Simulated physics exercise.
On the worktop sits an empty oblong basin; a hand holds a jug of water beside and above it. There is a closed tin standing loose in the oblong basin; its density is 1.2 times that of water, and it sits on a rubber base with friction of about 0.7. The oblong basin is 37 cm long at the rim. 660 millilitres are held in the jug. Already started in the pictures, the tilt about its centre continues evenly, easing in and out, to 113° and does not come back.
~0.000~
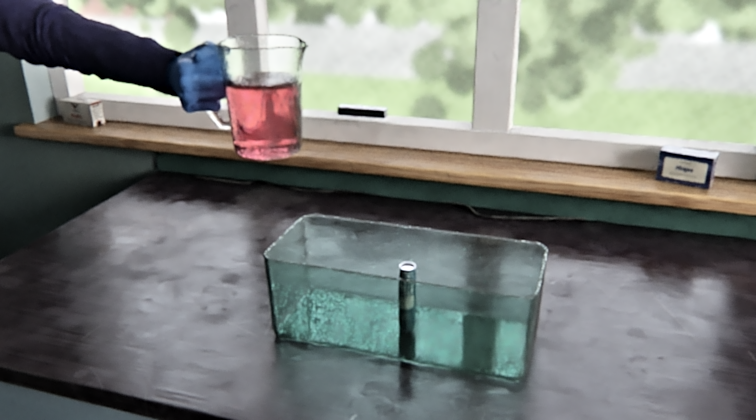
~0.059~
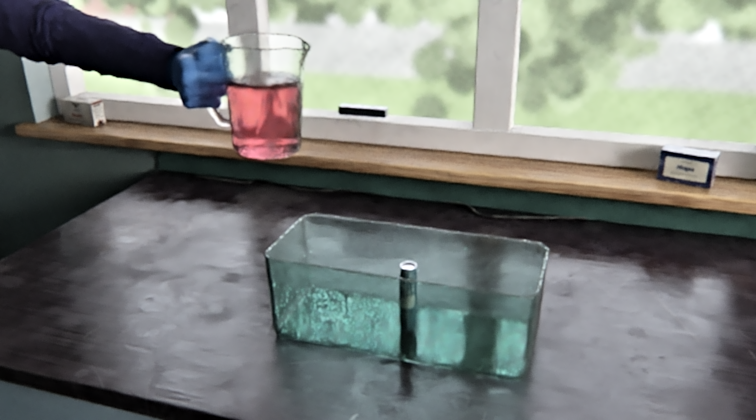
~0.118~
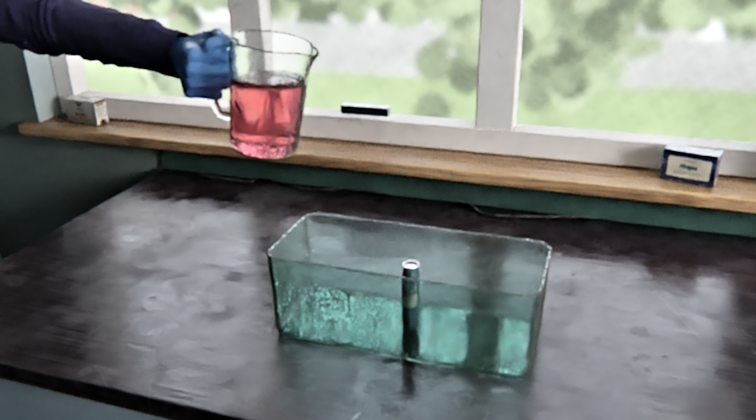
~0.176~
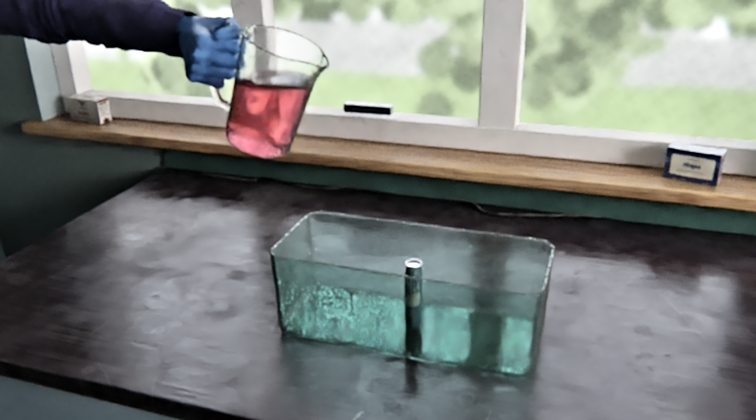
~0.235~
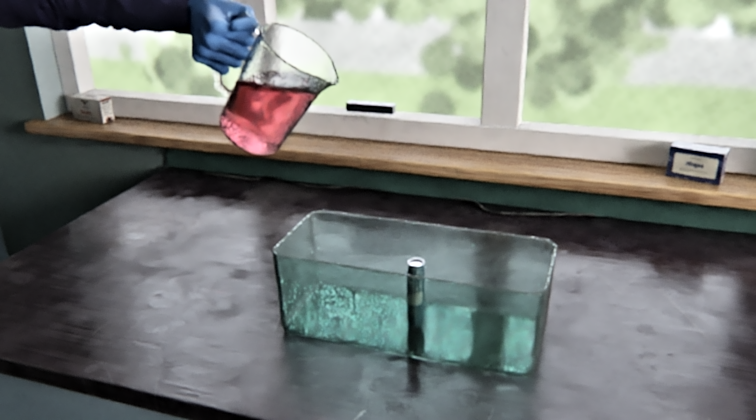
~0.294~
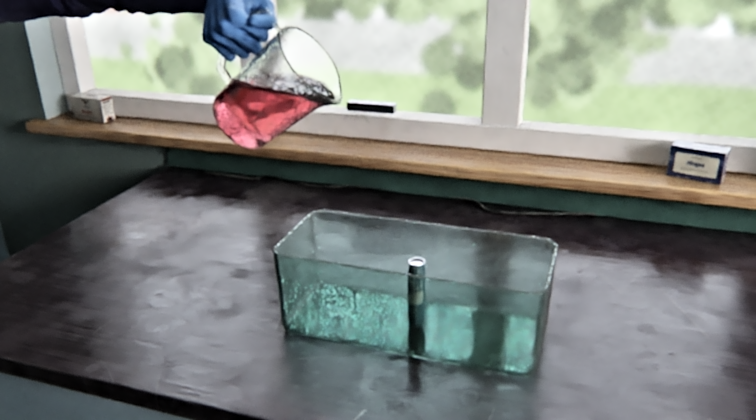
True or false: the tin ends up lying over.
True.
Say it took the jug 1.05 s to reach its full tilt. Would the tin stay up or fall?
Result: Tin tipped over.
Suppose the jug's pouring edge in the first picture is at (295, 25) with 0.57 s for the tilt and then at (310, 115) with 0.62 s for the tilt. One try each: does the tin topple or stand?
Trial 1 - tin tips; trial 2 - tin stays standing.
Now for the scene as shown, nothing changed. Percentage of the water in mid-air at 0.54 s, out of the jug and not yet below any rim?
Some 34 % is the figure.
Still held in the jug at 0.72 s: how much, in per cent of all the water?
Around 12 in a hundred.
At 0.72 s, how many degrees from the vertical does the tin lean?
Roughly 0°.
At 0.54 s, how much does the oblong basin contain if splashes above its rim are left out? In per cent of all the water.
About 8%.
After 0.54 s the tilt is 109° and 58 per cent is still to pour; the tin stands where it began.
After 0.72 s the tilt is 113° and 12 per cent is still to pour; the tin stands where it began.
After 0.91 s the tilt is 113° and 1 per cent is still to pour; the tin leans 8°.
After 1.12 s the tilt is 113° and 0 per cent is still to pour; the tin leans 33°.
In the end the tin lies on its side.
